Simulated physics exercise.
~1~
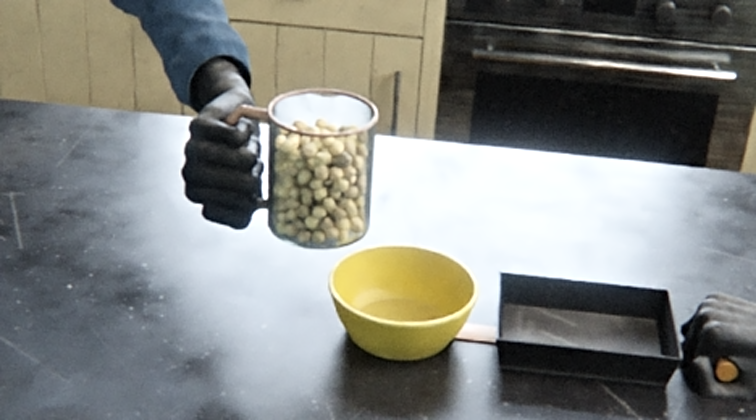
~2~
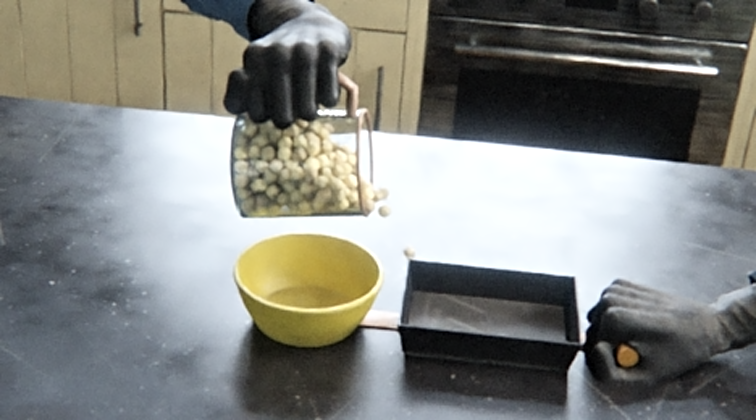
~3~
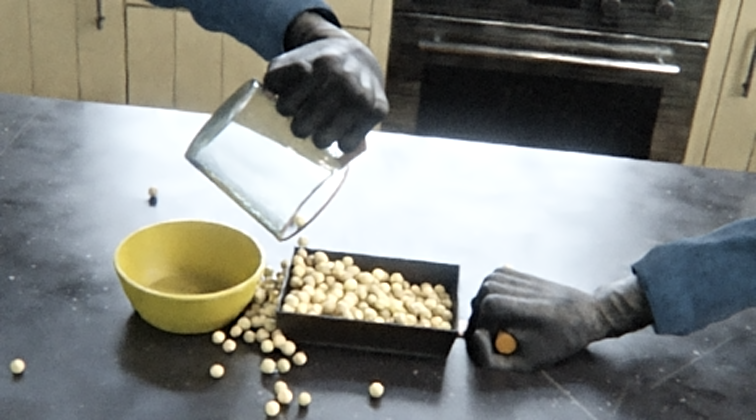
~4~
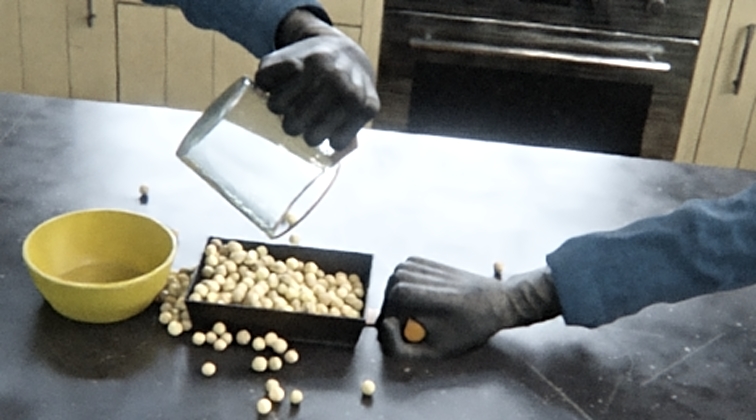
On a dark kitchen counter, a gloved hand tipped a clear cup of round, pale nuts while another drew a yellow bowl and black tin steadily left; most landed in the tin, some scattered on the counter, and the bowl stayed empty.
